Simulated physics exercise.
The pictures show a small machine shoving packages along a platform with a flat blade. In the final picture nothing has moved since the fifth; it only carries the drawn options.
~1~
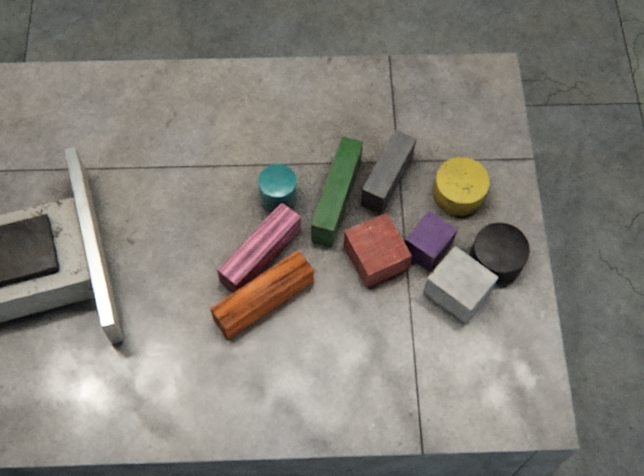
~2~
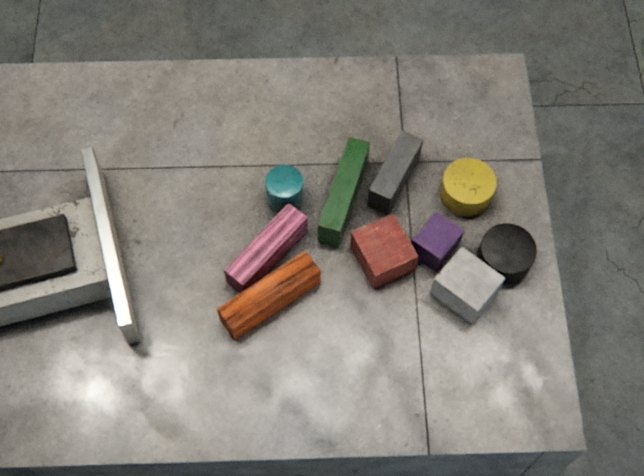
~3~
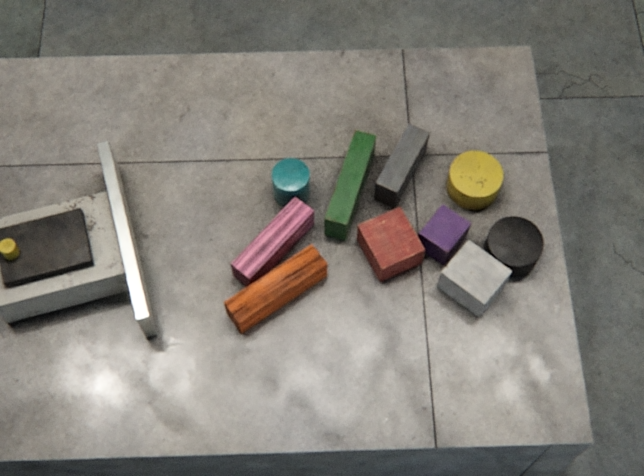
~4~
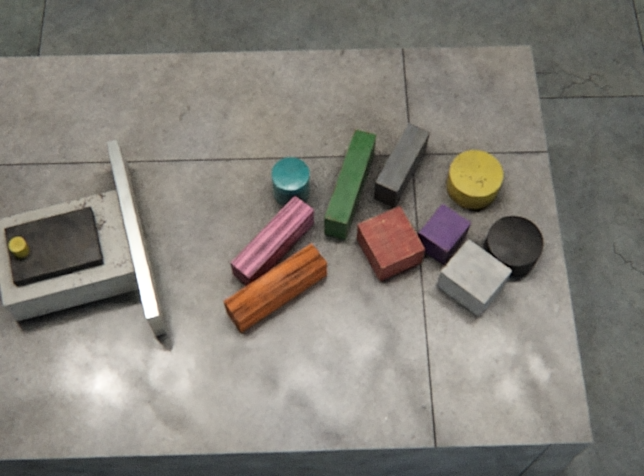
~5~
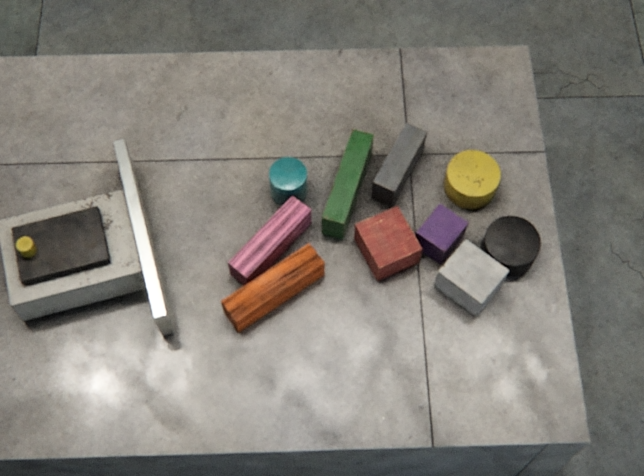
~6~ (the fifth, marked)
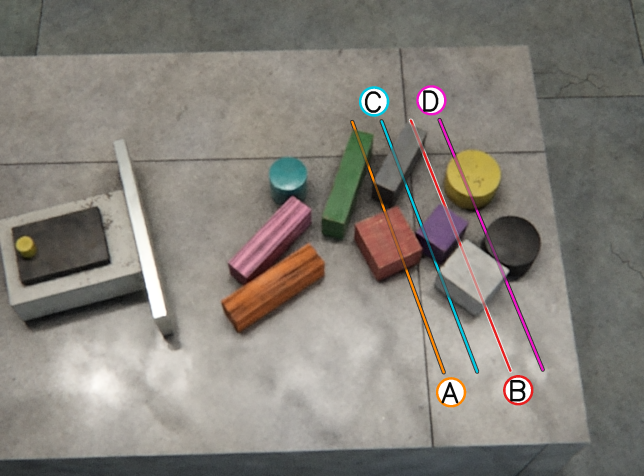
On a grey stone platform, a small machine with a flat upright blade crept a short way right toward a loose group of colourful blocks and round pieces, which stayed clustered together without being touched.
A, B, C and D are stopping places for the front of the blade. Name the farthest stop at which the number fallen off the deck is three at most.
B.
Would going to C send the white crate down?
By then, no.
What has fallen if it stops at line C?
The black canister goes over.
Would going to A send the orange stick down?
No.
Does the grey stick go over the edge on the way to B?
By then, no.
On the marked copy, A at (395, 239); B at (458, 237); C at (426, 238); D at (488, 237).
With B. Early on, robot (184, 240); orange stick (322, 278); pink stick (301, 236).
Further on, robot (301, 237); black canister (529, 251); purple crate (497, 217).
At the end, robot (392, 234); black canister over the edge; purple crate over the edge; two fallen.
As for the rest, A is within the limit but short; C is within the limit but short; D drops five.
